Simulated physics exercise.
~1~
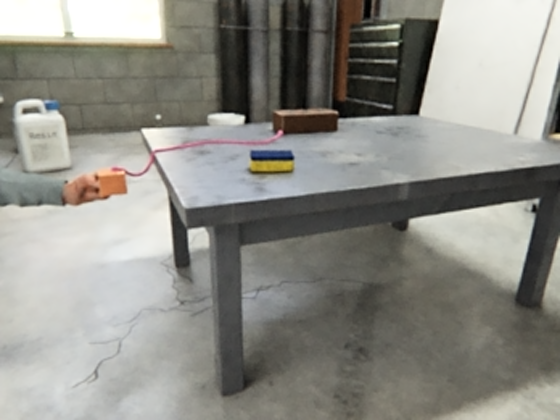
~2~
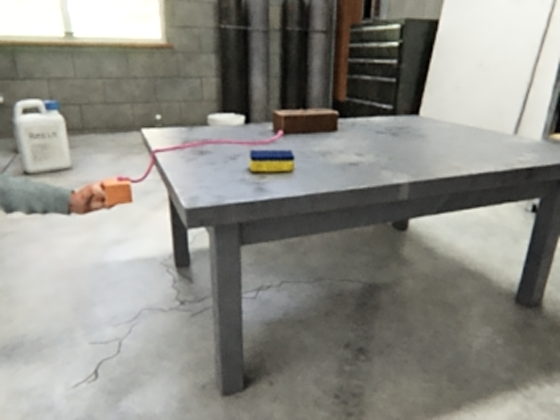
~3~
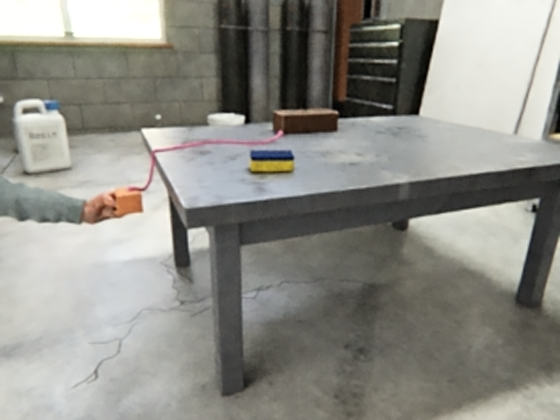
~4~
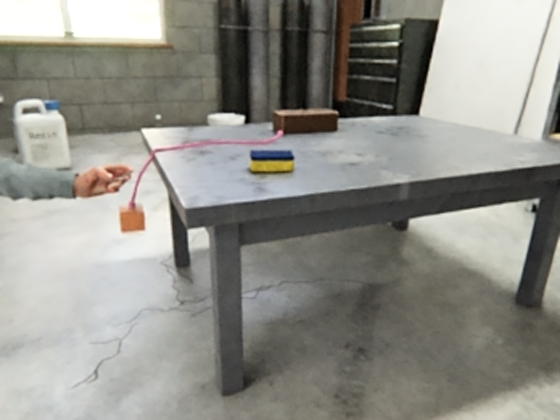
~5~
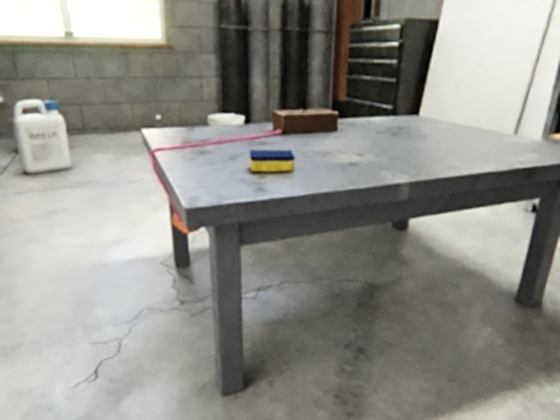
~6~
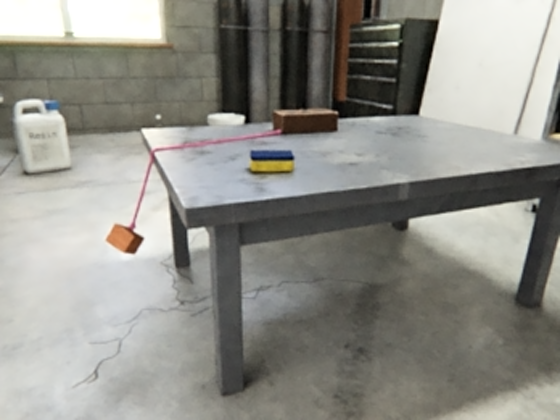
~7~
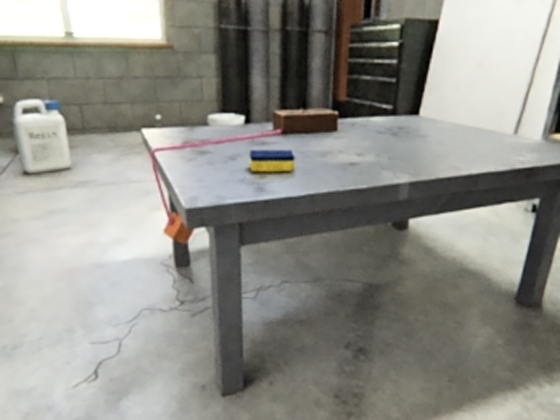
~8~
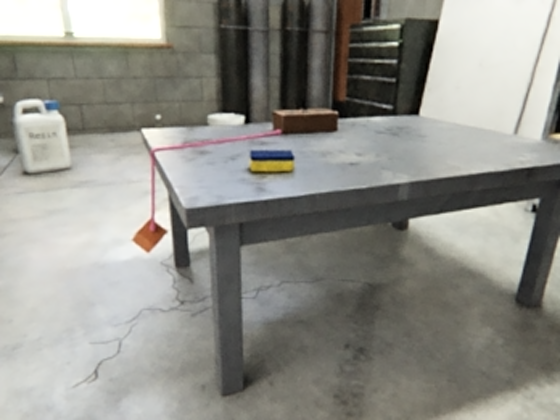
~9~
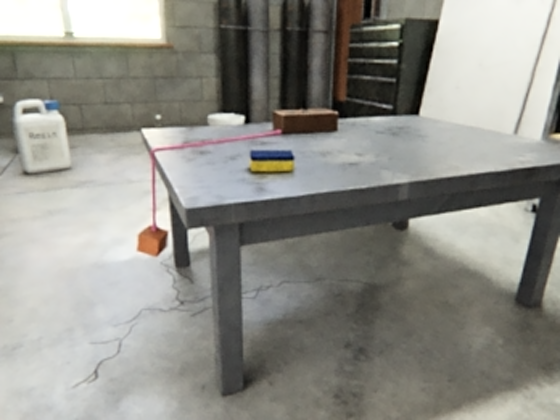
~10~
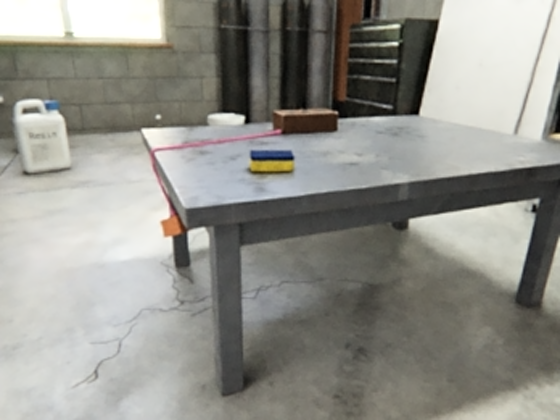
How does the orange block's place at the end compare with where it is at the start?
At the start the orange block is held in a hand out to the left of the table. At the end it hangs from the cord lower down and farther right, close by the table's left edge.
An orange block leaves a hand and swings from its cord beside the table, still dangling.
